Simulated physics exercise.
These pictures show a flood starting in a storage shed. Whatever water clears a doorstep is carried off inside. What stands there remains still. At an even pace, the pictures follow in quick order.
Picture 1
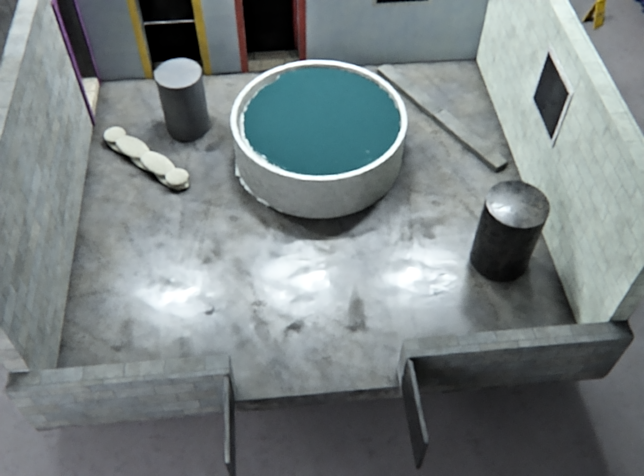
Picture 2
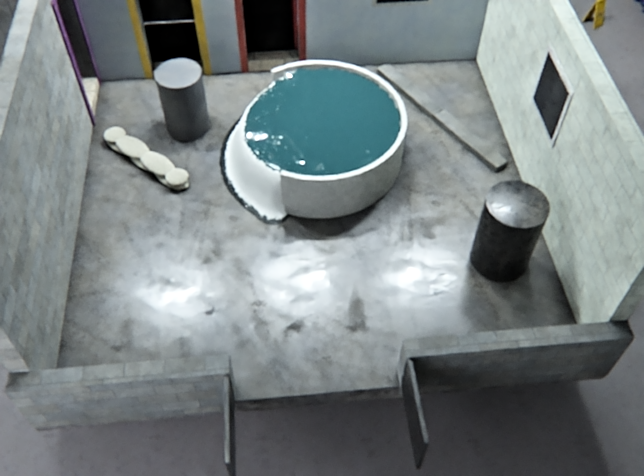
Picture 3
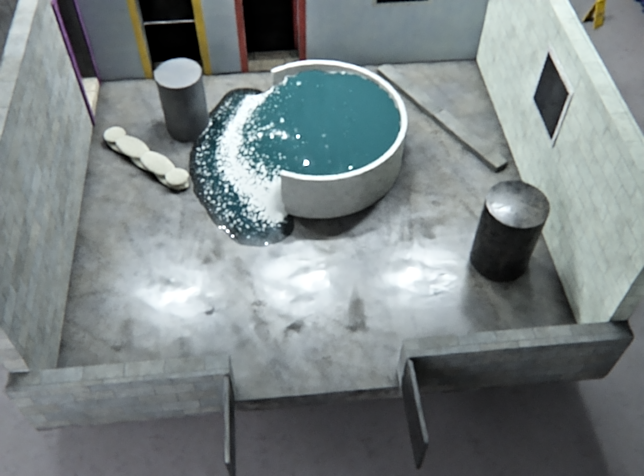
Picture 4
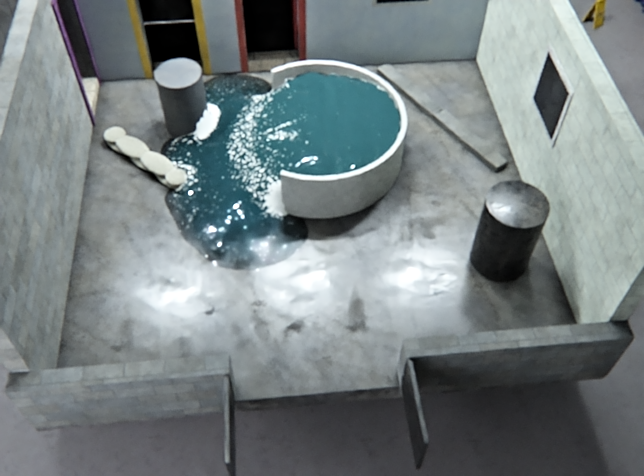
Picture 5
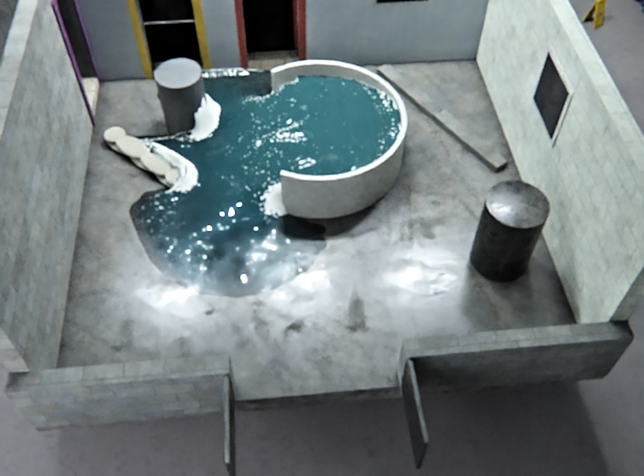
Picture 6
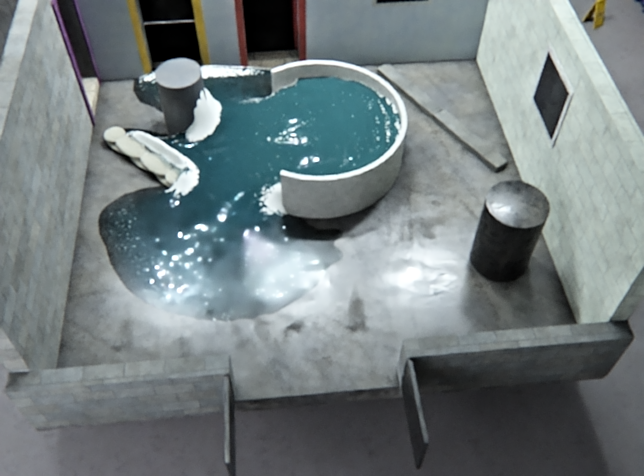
In a storage shed with pale walls and a grey floor, a round white pool of teal water sits still. Its left side opens and water pours out, foaming across the floor. The spreading water surrounds the grey cylinder and reaches the lumpy pale object, then extends toward the front.
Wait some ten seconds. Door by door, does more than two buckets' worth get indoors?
The red door will respect the limit; the yellow door will break the limit; the purple door will break the limit.
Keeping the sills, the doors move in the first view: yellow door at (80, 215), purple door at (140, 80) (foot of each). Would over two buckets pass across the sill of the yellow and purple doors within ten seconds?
First the yellow door, which crosses the line, then the purple door, which crosses the line.
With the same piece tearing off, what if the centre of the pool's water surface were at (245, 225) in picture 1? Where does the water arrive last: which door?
It's the red-painted one, as it turns out.
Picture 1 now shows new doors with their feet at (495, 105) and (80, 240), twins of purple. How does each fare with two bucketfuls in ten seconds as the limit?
The first door ends up below and the second ends up above.
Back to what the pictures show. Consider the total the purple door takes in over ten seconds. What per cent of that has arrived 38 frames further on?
Close to 100 percent.
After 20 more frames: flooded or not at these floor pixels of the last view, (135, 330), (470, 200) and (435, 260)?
Result, in order: Waterlogged / unflooded / unflooded.
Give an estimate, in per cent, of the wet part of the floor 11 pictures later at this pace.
I'd put it at roughly 45 per cent.
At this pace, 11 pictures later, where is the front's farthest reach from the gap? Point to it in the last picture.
Point: (53, 398) in the last picture's pixels.
A moment on, water covers 45 % of the floor; the red door wet at the sill, nothing in, the yellow door over two buckets in, the purple door under two buckets in.
Next, water covers 45 % of the floor; the red door wet at the sill, nothing in, the yellow door over two buckets in, the purple door over two buckets in.
Then, water covers 60 % of the floor; the red door wet at the sill, nothing in, the yellow door far over two buckets in, the purple door far over two buckets in.
Later, water covers 95 % of the floor; the red door wet at the sill, nothing in, the yellow door far over two buckets in, the purple door far over two buckets in.
In the end, water covers 95 % of the floor; the red door wet at the sill, nothing in, the yellow door far over two buckets in, the purple door far over two buckets in.
